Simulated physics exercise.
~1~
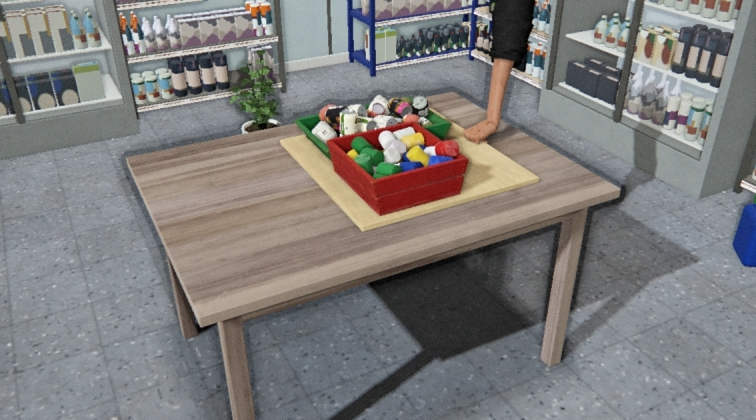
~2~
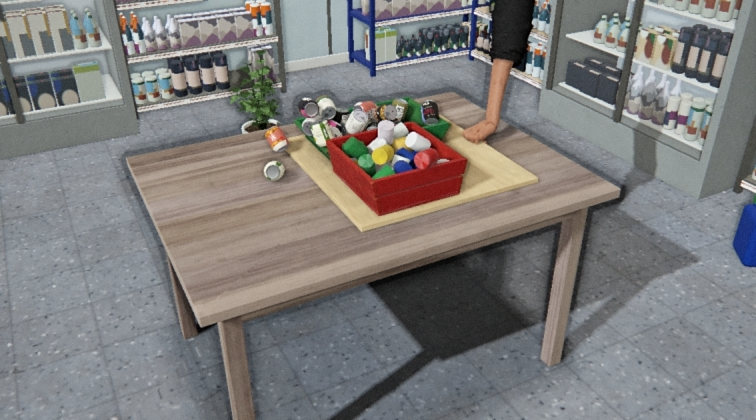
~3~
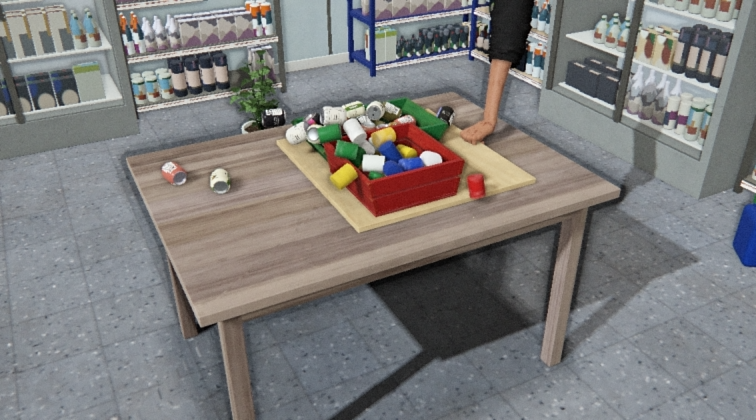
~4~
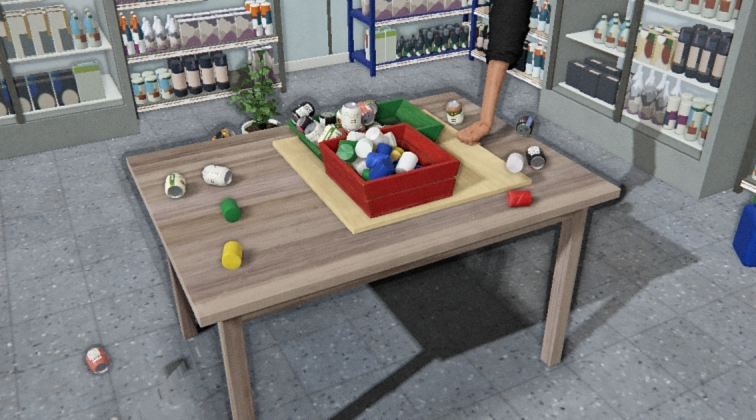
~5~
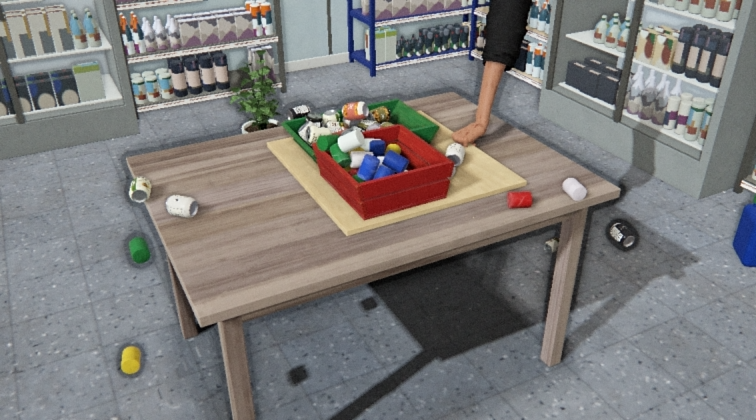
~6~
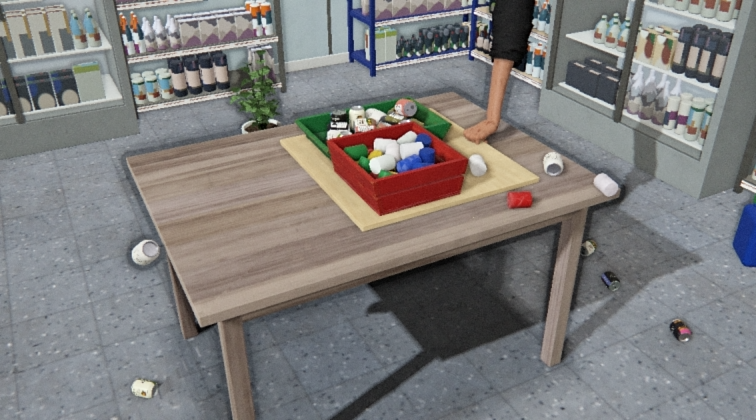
At first, a red crate of colourful spice jars and a green crate of mini cans sit on a pale board atop a wooden table, with a worker's hand at the board's edge. As the hand shakes the board slightly from side to side, two cans spill onto the tabletop at the left. More jars and cans then tumble out on both sides, and one can drops to the floor. Others roll off the left and right edges. Finally, both crates remain partly filled, a few pieces rest near the table's right side, and others are scattered beyond its edges.
